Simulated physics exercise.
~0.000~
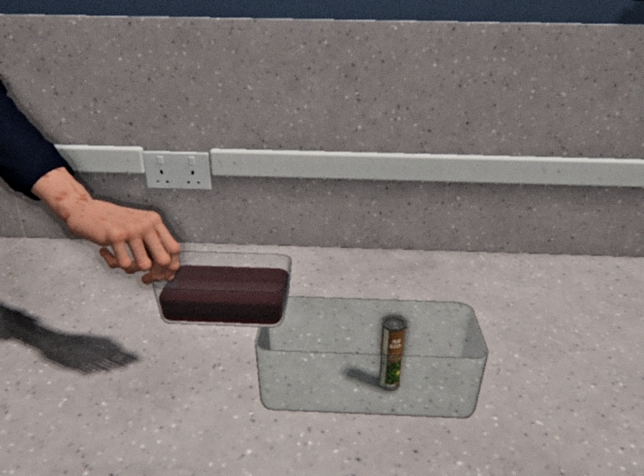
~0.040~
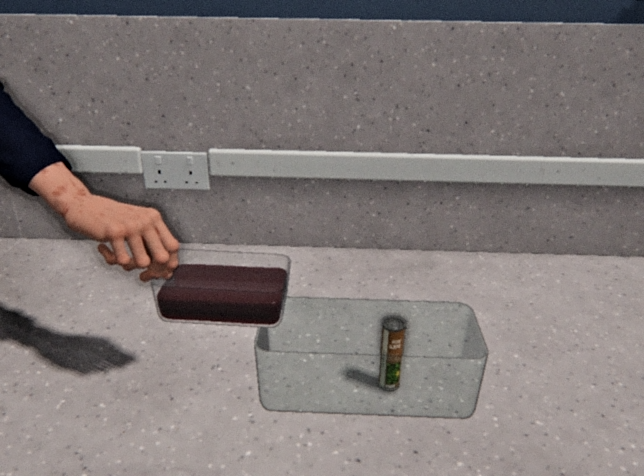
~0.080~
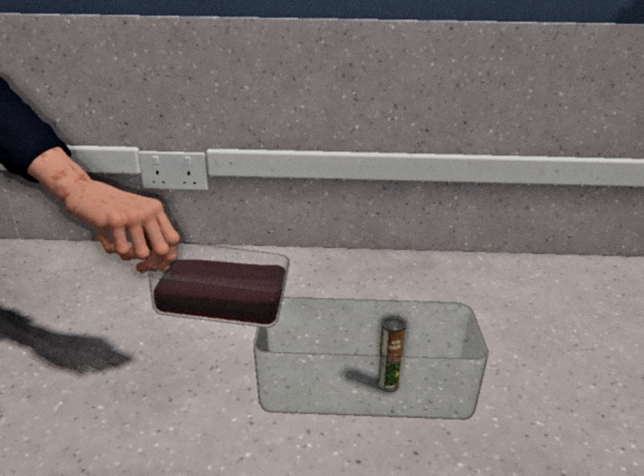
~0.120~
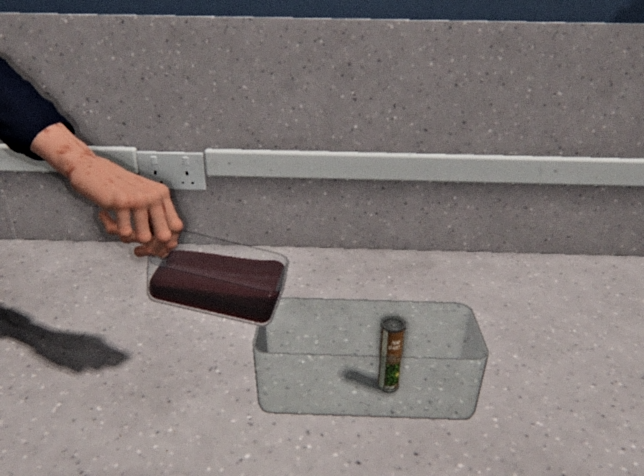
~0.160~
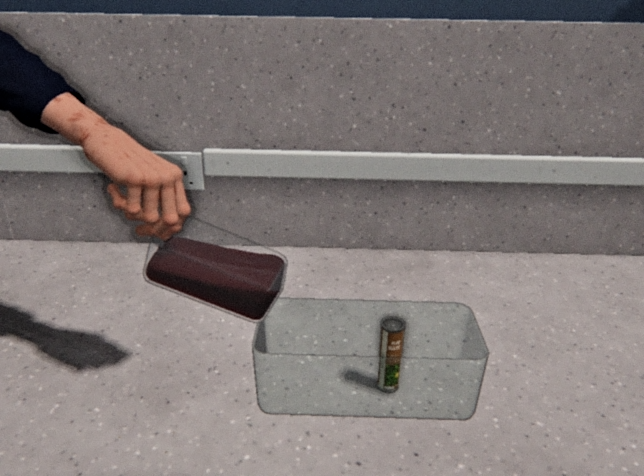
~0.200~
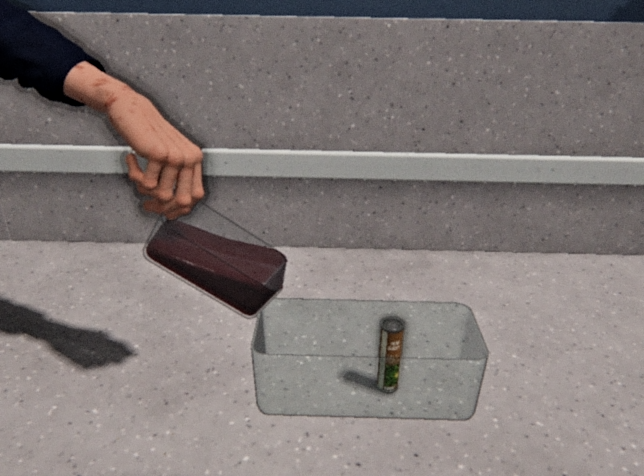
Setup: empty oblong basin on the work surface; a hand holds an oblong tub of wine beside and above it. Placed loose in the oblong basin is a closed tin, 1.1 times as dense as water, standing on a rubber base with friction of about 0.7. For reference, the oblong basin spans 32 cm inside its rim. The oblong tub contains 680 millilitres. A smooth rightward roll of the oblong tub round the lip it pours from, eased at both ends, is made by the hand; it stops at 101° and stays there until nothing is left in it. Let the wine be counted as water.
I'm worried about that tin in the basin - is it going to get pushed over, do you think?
Watch, it's going to hold out.
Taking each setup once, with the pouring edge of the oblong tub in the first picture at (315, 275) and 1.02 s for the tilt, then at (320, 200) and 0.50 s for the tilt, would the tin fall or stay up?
First it tips over; then it stays on its base.
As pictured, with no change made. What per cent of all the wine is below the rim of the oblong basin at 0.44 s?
About 16 per cent.
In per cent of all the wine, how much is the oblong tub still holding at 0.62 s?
About 3 % is still there.
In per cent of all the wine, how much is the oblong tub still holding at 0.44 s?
Close to 26 percent of the liquid remains at that time.
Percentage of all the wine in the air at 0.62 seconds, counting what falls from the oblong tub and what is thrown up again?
It comes to some 8 percent of the total.
By 0.44 s the tilt is 97° and 25 per cent is still to pour; the tin stands where it began.
By 0.62 s the tilt is 101° and 3 per cent is still to pour; the tin leans 5°.
By 0.80 s the tilt is 101° and 0 per cent is still to pour; the tin leans 5°.
By 1.00 s the tilt is 101° and 0 per cent is still to pour; the tin stands 4 cm from where it began.
At rest the tin stands 4 cm from where it began.
